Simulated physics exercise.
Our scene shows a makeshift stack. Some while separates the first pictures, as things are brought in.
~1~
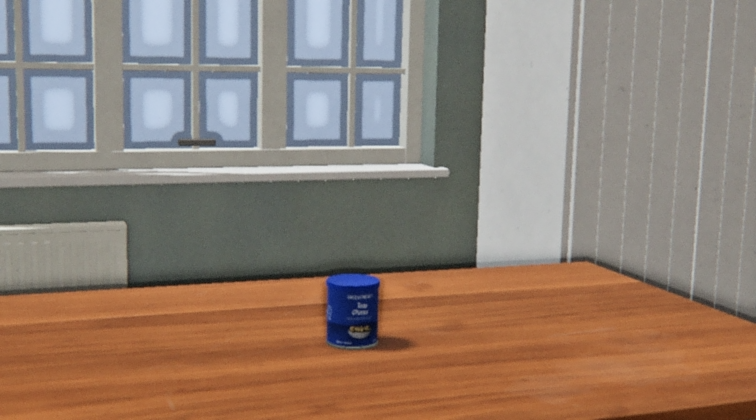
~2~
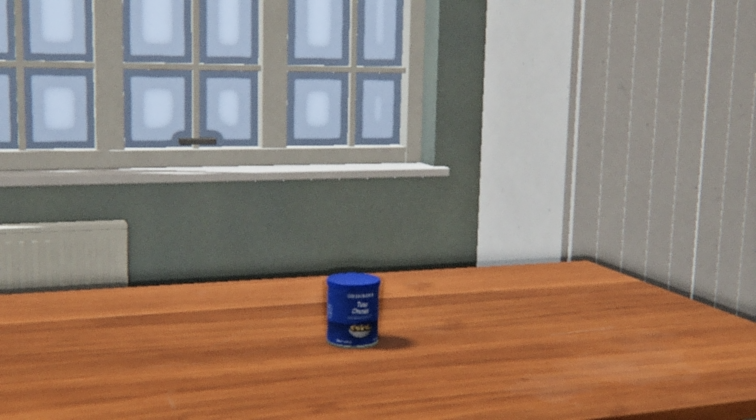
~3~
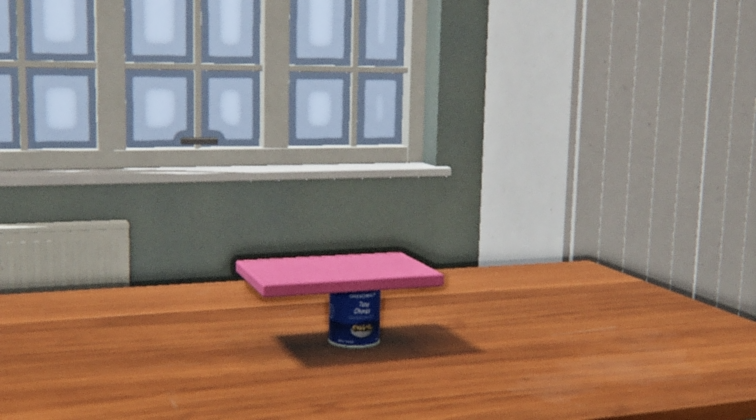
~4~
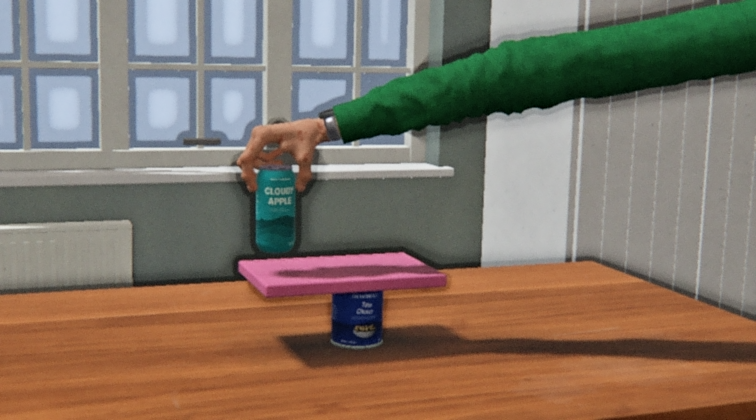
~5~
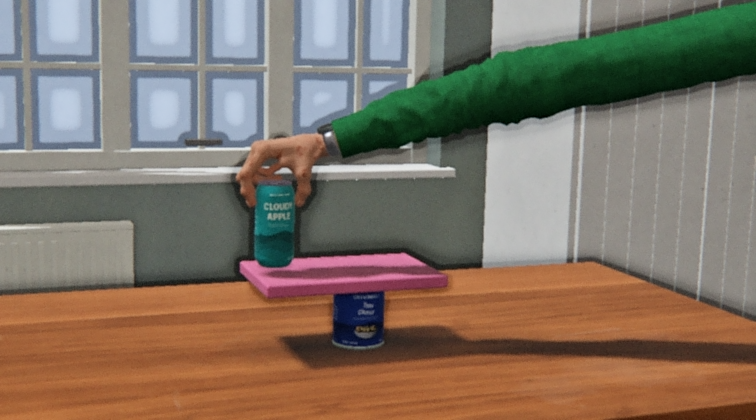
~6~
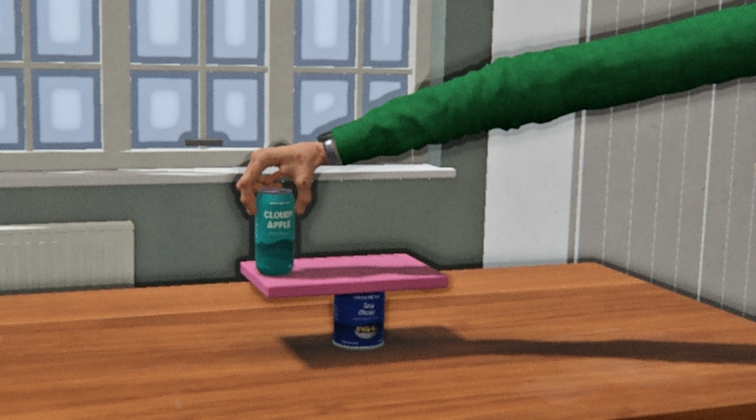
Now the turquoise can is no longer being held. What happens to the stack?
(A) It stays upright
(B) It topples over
B.
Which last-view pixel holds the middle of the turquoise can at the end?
About (178, 333).
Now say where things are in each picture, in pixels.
The last thing is not in view yet; blue tin (353, 311), in the first picture.
The last thing is not in view yet; blue tin (353, 310), in the second picture.
The last thing is not in view yet; blue tin (355, 310), in the third picture.
Coming down; turquoise can (276, 209); blue tin (357, 310), in the fourth picture.
Coming down; turquoise can (275, 224); blue tin (359, 311), in the fifth picture.
In place under the hand; turquoise can (275, 232); blue tin (359, 311), in the sixth picture.
Then, 0.40 s past the last view, turquoise can now fallen; pink lid rocked 35° from its first pose.
Then, 0.50 s past the last view, pink lid rocked 51° from its first pose.
Then, 0.80 s past the last view, pink lid rocked 33° from its first pose.
Finally, fallen, turquoise can; moved from the start, pink lid; blue tin still in place. Final places as the last picture's camera would see them, turquoise can near (178, 333). The stack comes apart.
